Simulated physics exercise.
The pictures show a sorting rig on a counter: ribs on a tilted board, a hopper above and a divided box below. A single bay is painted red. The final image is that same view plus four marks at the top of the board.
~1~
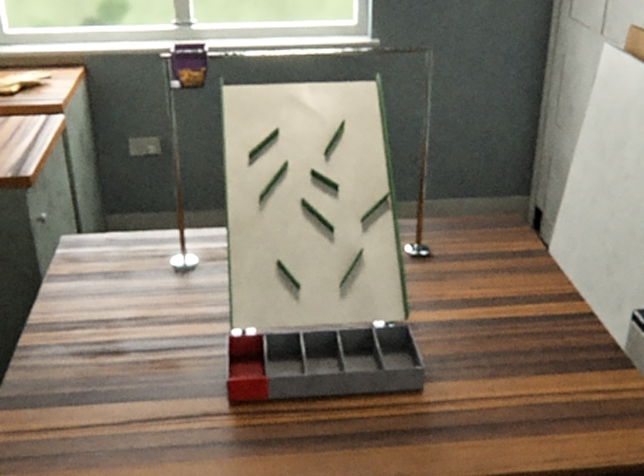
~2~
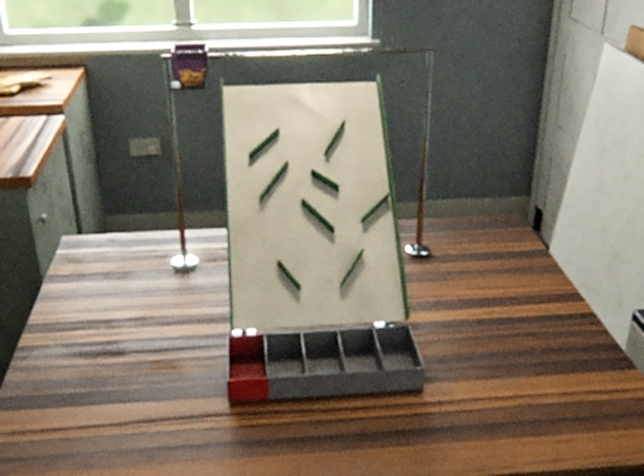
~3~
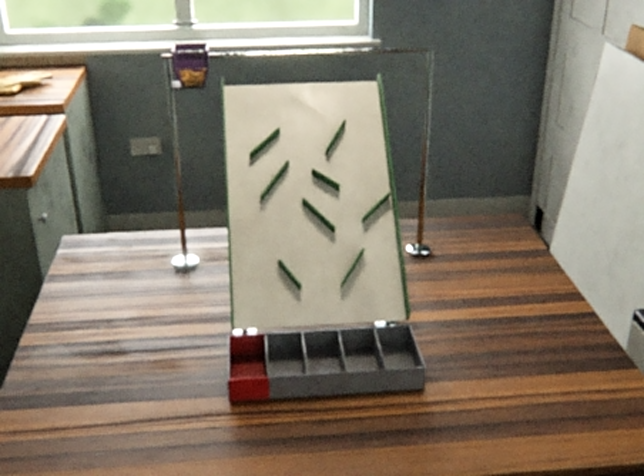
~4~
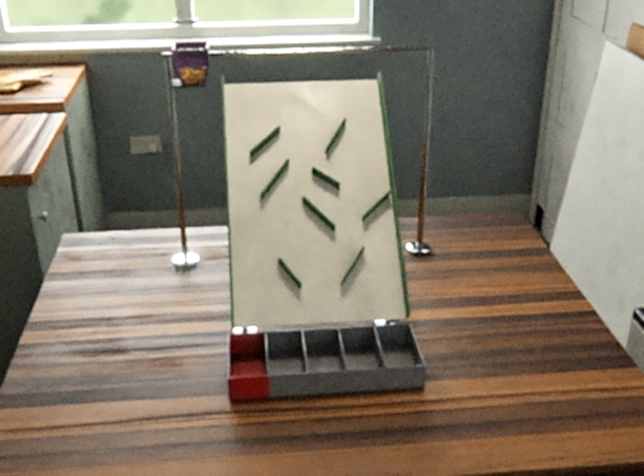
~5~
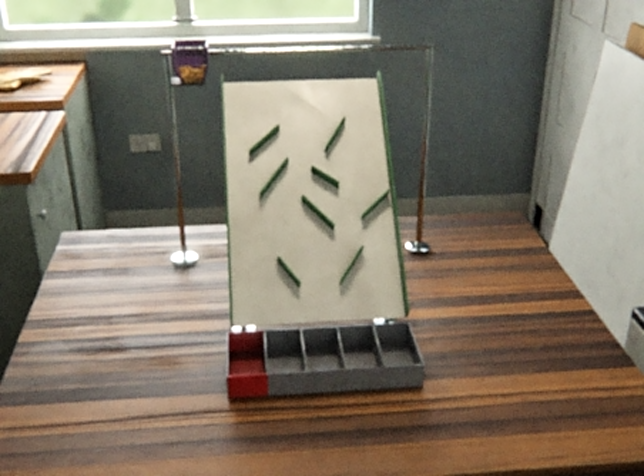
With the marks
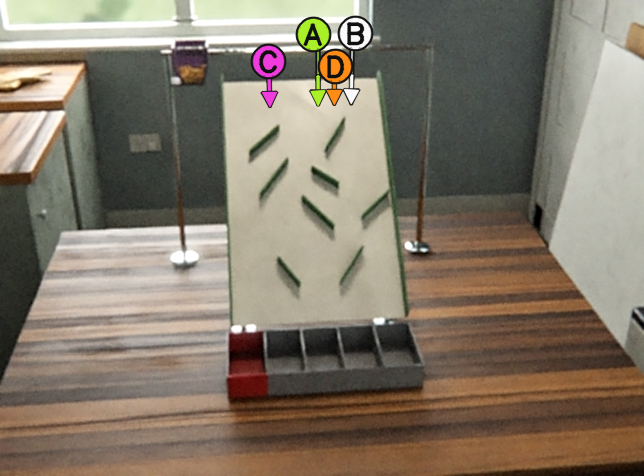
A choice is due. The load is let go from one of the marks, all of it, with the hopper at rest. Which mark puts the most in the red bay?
Choose C.
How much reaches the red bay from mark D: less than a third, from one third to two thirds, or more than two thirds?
It is less than a third.
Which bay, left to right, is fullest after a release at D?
It is the third one.
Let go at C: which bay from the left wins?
The first.
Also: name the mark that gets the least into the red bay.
Here it is mark B.
On the marked copy, mark A meets the board at (318, 99); mark B meets the board at (351, 98); mark C meets the board at (269, 101); mark D meets the board at (334, 99).
For mark A, about a quarter in the red bay, about two thirds in other bays.
For mark B, none in the red bay, nearly all in other bays.
For mark C, most in the red bay, about a quarter in other bays.
For mark D, about a quarter in the red bay, most in other bays.
